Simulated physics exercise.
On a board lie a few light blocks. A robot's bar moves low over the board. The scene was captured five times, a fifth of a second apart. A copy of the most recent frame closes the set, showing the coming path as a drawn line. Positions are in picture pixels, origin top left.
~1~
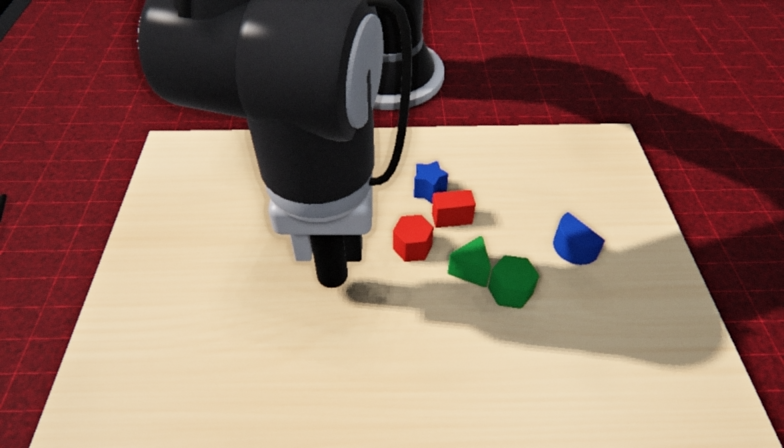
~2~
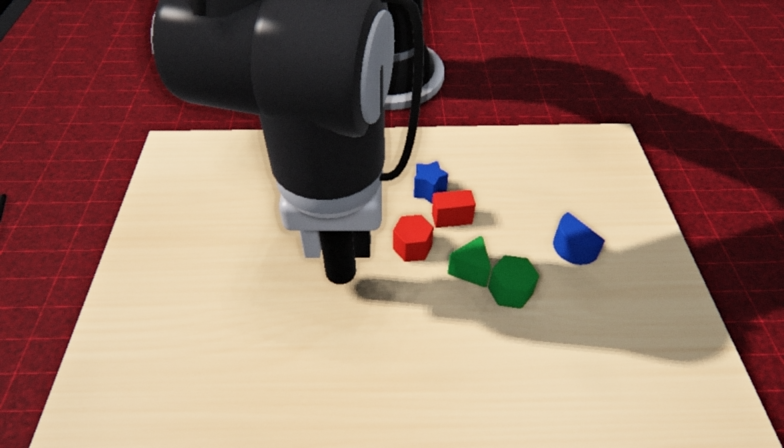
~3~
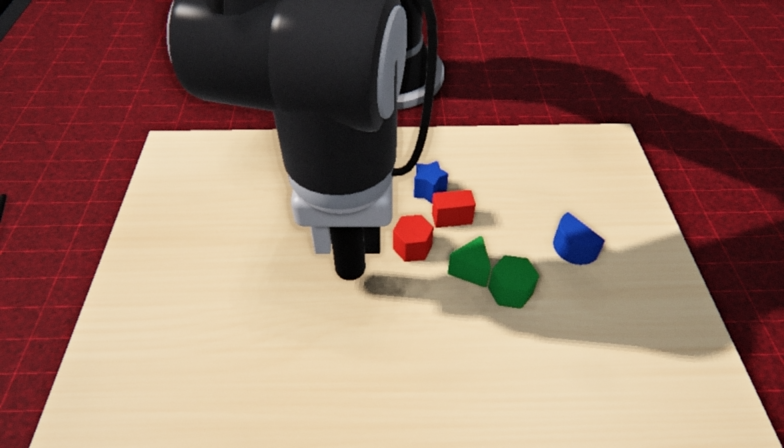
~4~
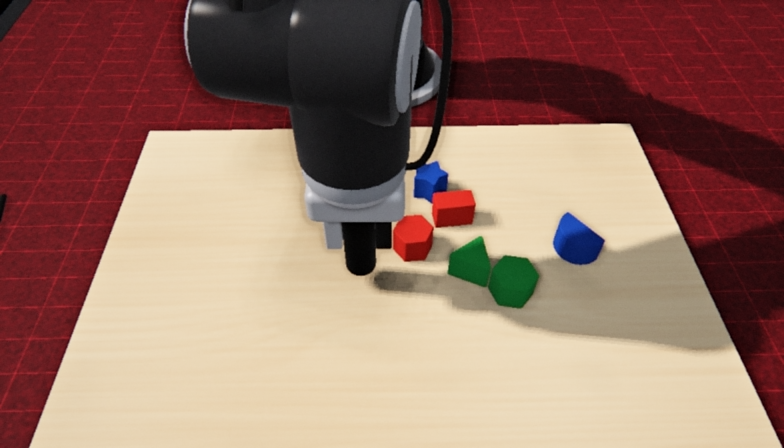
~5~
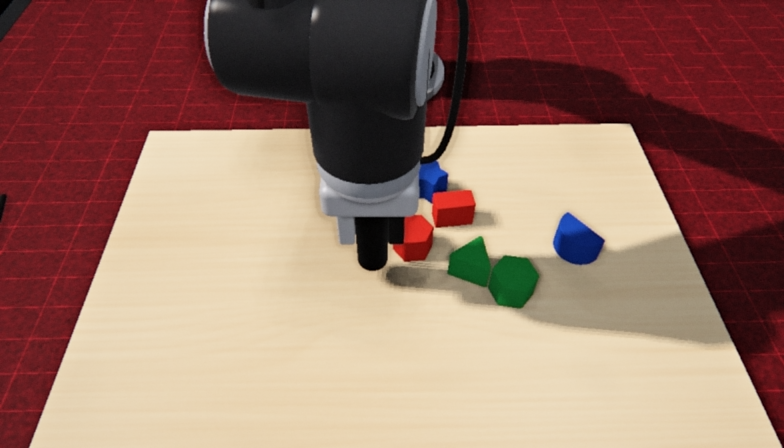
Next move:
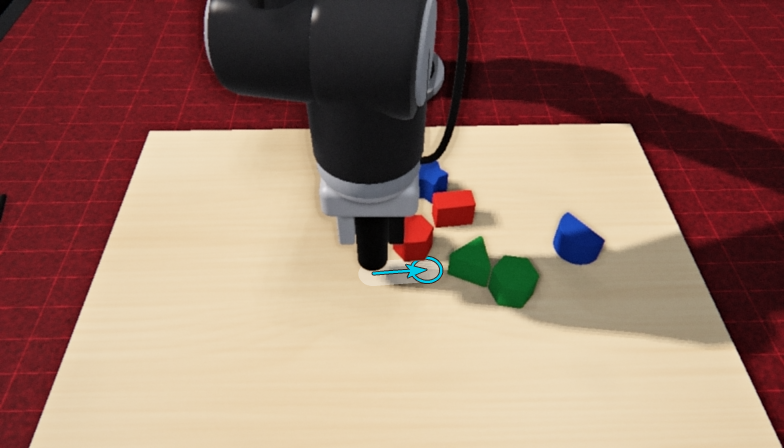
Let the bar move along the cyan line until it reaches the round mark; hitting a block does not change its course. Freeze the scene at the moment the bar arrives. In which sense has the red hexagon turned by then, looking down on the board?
From overhead, the rotation is counterclockwise.
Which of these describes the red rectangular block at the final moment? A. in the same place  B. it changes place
I choose A.
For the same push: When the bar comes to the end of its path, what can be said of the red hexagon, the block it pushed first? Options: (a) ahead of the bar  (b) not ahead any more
b: Not ahead any more.
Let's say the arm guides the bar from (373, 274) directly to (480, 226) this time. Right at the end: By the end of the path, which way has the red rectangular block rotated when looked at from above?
Clockwise.
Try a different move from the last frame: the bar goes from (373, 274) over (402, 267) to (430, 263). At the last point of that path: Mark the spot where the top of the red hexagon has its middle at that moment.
When the path ends, it will be at (430, 218).
Path on the board, in a line from (373, 274) to (427, 270).
On the path given first. Halfway along, bar at (400, 258); nothing pushed yet.
At the end, bar at (428, 257); red hexagon at (425, 224), turned 45° anticlockwise; red rectangular block in place; green triangular block in place.
